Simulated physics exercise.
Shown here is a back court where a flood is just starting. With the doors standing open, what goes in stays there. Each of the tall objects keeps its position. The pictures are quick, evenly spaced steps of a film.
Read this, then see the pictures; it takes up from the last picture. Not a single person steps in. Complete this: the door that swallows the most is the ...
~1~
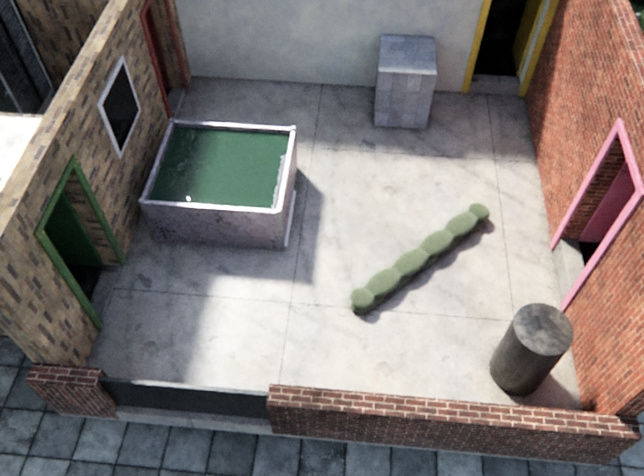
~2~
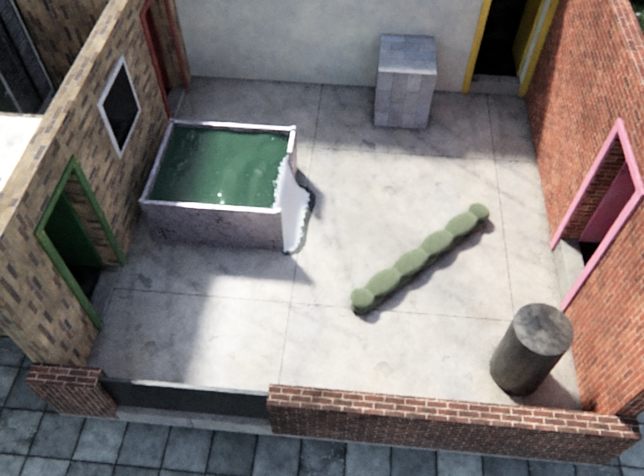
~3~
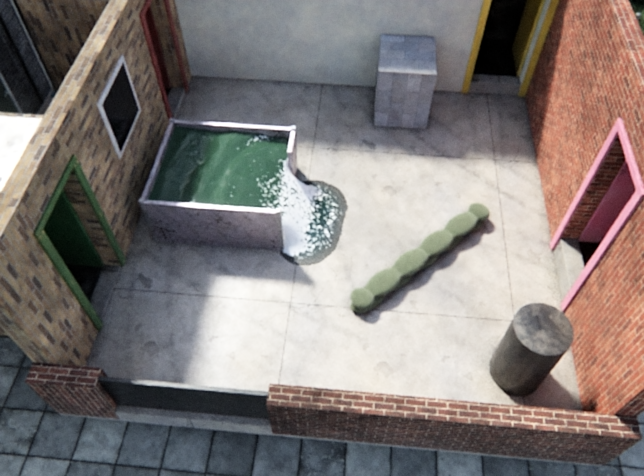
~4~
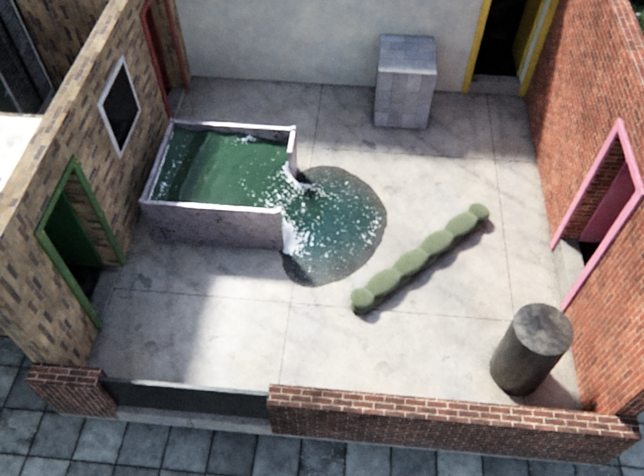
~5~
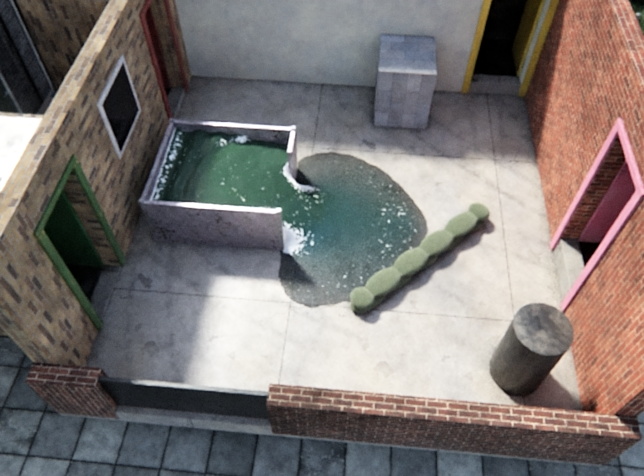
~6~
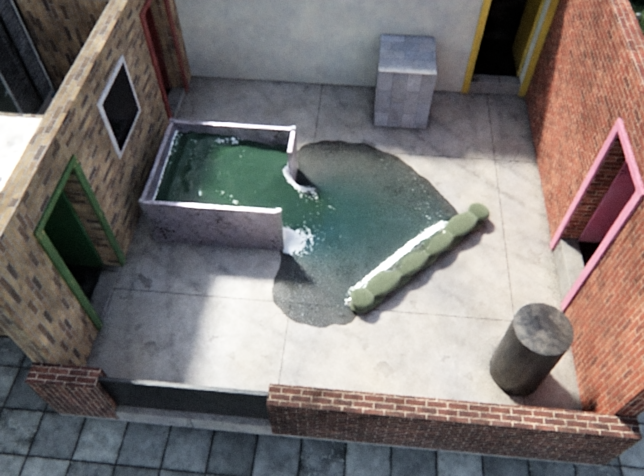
... Yellow door.
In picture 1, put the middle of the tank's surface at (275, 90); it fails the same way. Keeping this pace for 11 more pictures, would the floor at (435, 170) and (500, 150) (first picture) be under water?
The first point is taken by the flood and the second is taken by the flood.
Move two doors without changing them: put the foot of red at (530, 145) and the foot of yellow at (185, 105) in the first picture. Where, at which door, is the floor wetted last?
My answer is the yellow door.
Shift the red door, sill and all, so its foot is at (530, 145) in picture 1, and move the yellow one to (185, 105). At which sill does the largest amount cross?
That would be the one in red.
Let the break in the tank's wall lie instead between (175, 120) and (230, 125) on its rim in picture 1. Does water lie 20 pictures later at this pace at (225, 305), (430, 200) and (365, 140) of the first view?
Untouched, soaked, soaked.
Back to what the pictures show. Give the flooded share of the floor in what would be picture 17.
That comes to about 50 per cent.
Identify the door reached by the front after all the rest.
Answer: The one in red.
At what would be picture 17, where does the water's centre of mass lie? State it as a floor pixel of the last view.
Somewhere around (359, 206) in the last view.
A moment on, water covers 30 % of the floor; pink door not reached, red door not reached, yellow door not reached, green door not reached.
Next, water covers 50 % of the floor; pink door wet at the sill, nothing in, red door not reached, yellow door wet at the sill, nothing in, green door not reached.
Then, water covers 55 % of the floor; pink door wet at the sill, nothing in, red door not reached, yellow door a lot in, green door not reached.
Later, water covers 80 % of the floor; pink door wet at the sill, nothing in, red door wet at the sill, nothing in, yellow door a lot in, green door wet at the sill, nothing in.
In the end, water covers 95 % of the floor; pink door wet at the sill, nothing in, red door wet at the sill, nothing in, yellow door a lot in, green door a trickle in; the yellow door has let in the most.
